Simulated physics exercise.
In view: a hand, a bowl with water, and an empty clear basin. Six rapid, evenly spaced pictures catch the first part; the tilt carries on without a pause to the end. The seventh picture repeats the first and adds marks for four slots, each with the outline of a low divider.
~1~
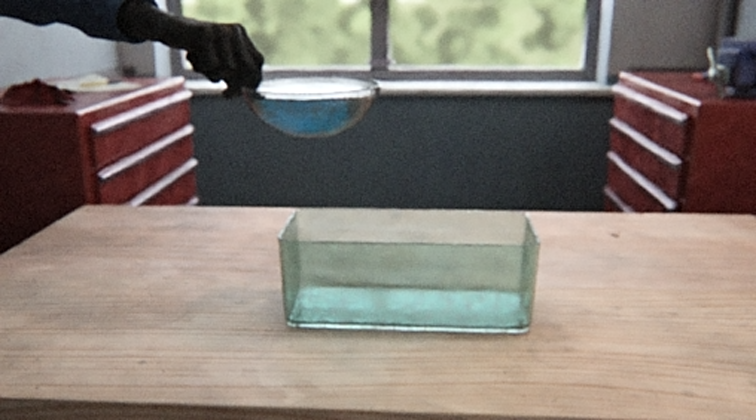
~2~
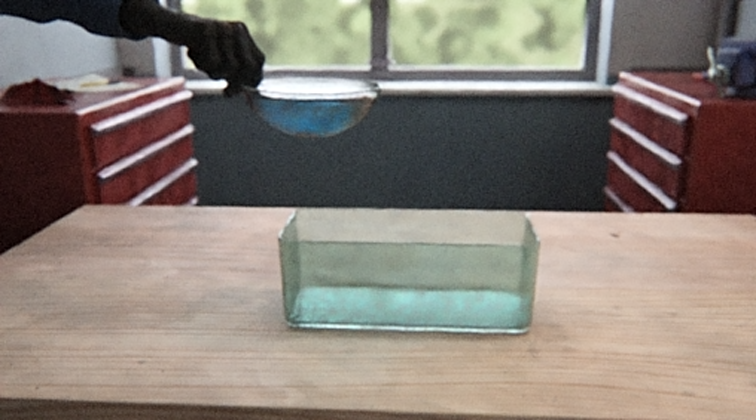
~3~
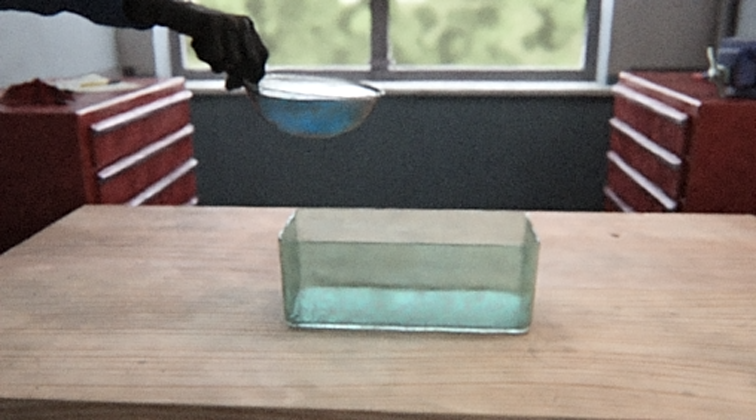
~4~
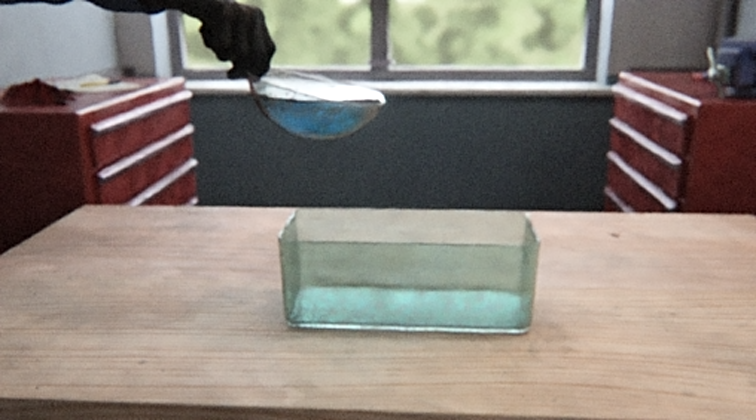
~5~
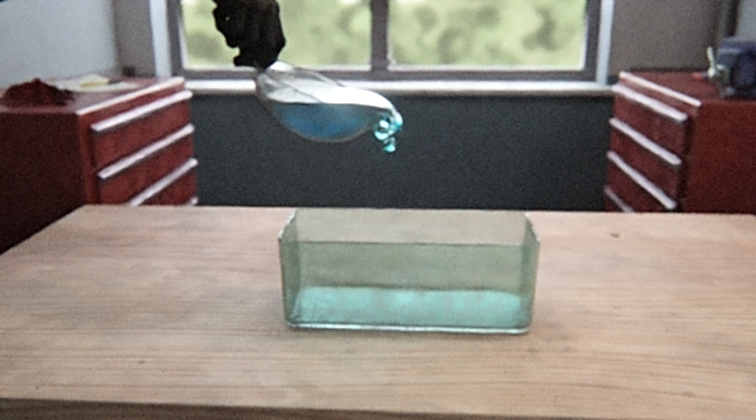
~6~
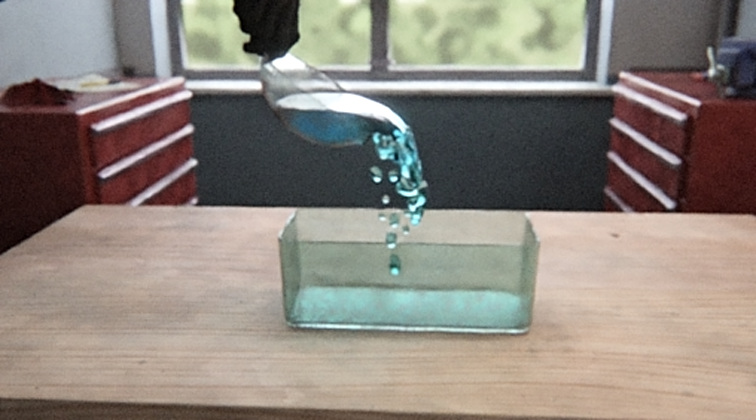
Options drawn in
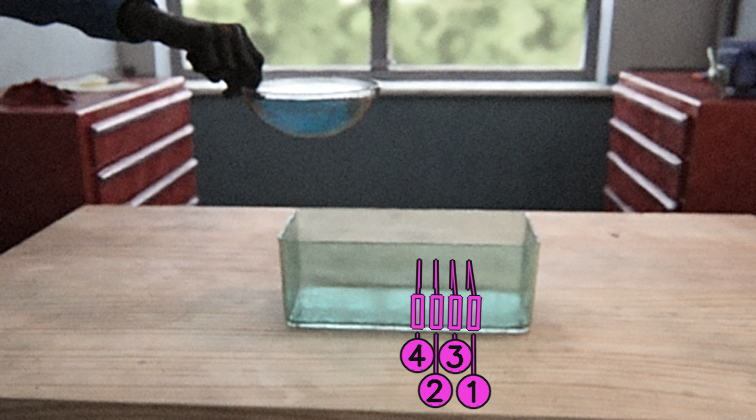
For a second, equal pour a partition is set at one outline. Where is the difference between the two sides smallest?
Choose 2.
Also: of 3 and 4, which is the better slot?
Slot 4.
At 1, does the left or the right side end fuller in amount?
The left side.
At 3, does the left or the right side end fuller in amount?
More ends on the left.
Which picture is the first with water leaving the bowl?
In picture 4.
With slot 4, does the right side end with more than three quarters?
No.
On the marked copy, 1 at (473, 335); 2 at (436, 334); 3 at (454, 334); 4 at (417, 333).
If 1 is chosen, about 92 % ends left of the wall and 6 % right of it.
If 2 is chosen, about 49 % ends left of the wall and 49 % right of it.
If 3 is chosen, about 83 % ends left of the wall and 15 % right of it.
If 4 is chosen, about 29 % ends left of the wall and 69 % right of it.
